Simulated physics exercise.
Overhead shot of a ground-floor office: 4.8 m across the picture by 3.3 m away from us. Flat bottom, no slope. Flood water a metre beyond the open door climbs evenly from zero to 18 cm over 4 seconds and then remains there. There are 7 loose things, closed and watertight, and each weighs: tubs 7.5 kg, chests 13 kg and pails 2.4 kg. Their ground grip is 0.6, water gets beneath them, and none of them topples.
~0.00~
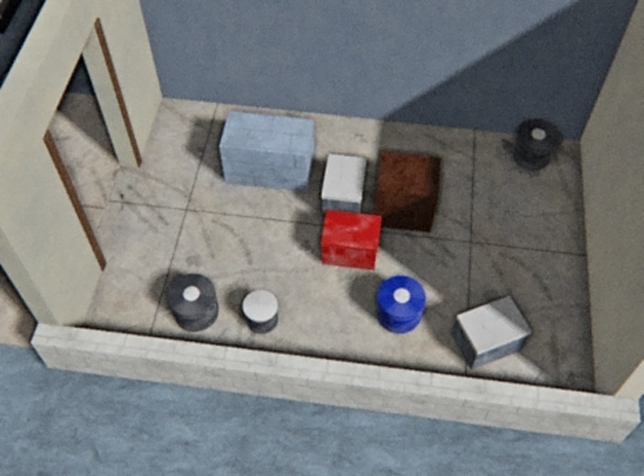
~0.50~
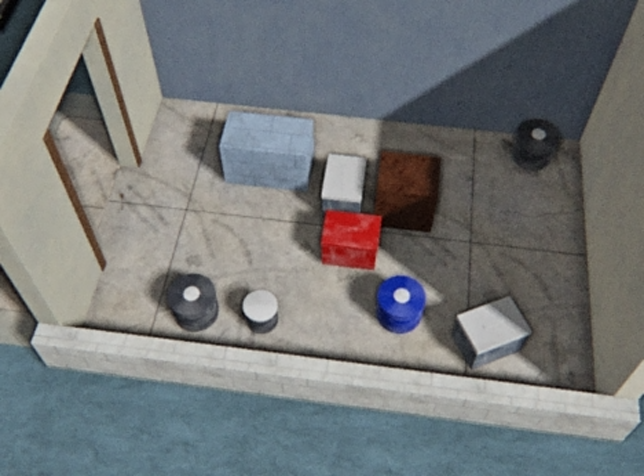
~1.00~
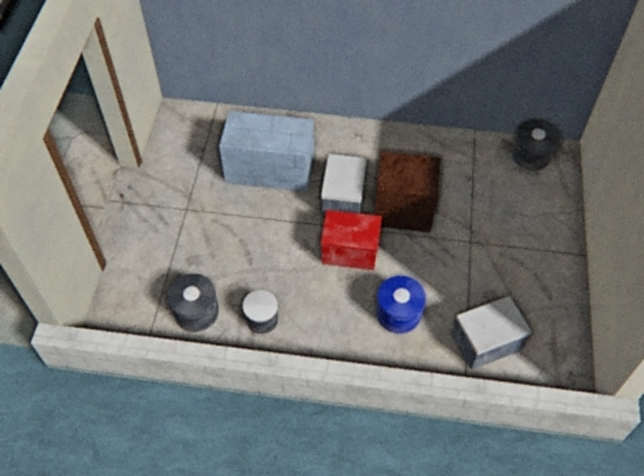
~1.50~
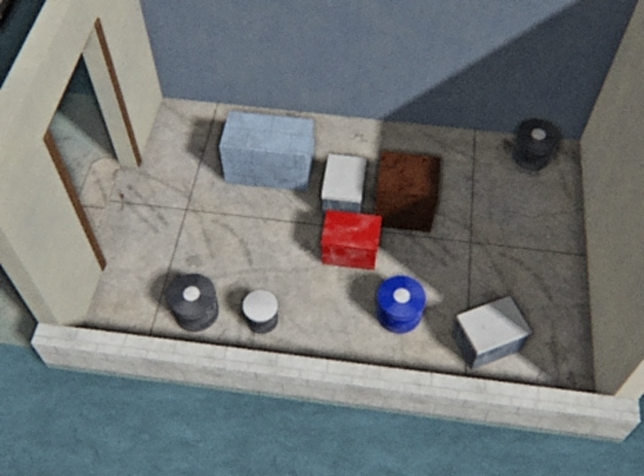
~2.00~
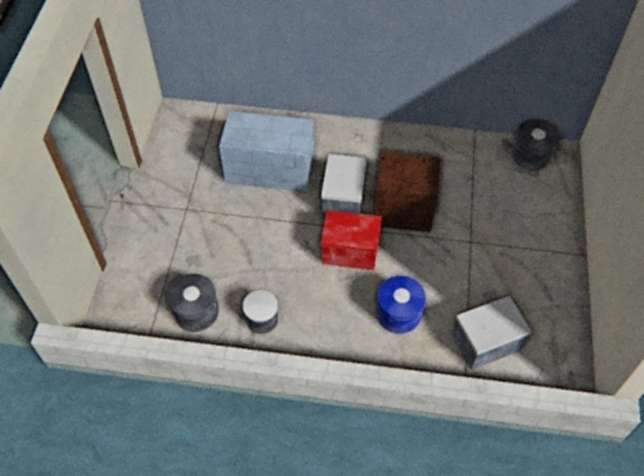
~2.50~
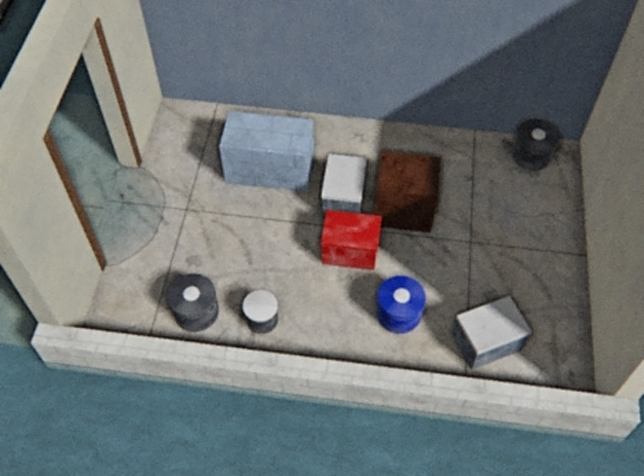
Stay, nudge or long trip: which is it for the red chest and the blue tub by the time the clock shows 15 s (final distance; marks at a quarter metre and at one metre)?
By that time the red chest has gone a long distance and the blue tub has gone a long distance.
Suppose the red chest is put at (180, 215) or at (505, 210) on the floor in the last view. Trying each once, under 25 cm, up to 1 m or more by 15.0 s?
The first start leaves it well away, the second leaves it slightly displaced.
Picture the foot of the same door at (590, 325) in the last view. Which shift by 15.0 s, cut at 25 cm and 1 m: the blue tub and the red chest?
In that case the blue tub goes a long way, the red chest goes a long way.
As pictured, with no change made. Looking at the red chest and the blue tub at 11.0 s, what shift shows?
I'd guess about 200 cm and 200 cm by that point.
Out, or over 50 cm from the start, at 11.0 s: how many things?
By that point, 6.
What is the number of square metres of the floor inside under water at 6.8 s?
About 12 m2.
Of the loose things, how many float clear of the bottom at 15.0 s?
I count 7.
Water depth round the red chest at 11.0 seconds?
Depth approx. 10 cm.
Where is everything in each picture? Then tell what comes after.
The first picture shows the red chest at (352, 230), on the bottom; the blue tub at (402, 296) rests on the ground; water covers 0.0 m2; 0 of 7 have shifted.
The second picture shows the red chest at (352, 230) rests on the ground; the blue tub at (402, 296) rests on the ground; 0.0 m2 under water; 0 of 7 have shifted.
The third picture shows the red chest at (352, 230), on the bottom; the blue tub at (402, 296) rests on the ground; 0.0 m2 under water; 0 of 7 have shifted.
The fourth picture shows the red chest at (352, 230) rests on the ground; the blue tub at (402, 296), on the bottom; 0.0 m2 under water; 0 of 7 have shifted.
The fifth picture shows the red chest at (352, 230) rests on the ground; the blue tub at (402, 296) rests on the ground; water covers 0.0 m2; 0 of 7 have shifted.
The sixth picture shows the red chest at (352, 230), on the bottom; the blue tub at (402, 296) rests on the ground; 0.4 m2 under water; 0 of 7 have shifted.
After 3.5 s the red chest is near (352, 230), 0.0 m from its start, aground; the blue tub is near (402, 296), 0.0 m from its start, aground; 0 afloat.
After 6.8 s the red chest is near (423, 266), 0.8 m from its start, aground; the blue tub is near (440, 306), 0.4 m from its start, aground; 2 afloat.
After 11.0 s the red chest is near (530, 149), 2.1 m from its start, afloat; the blue tub is near (565, 232), 1.8 m from its start, afloat; 6 afloat.
After 15.0 s the red chest is near (487, 192), 1.4 m from its start, afloat; the blue tub is near (454, 123), 2.2 m from its start, afloat; 7 afloat.
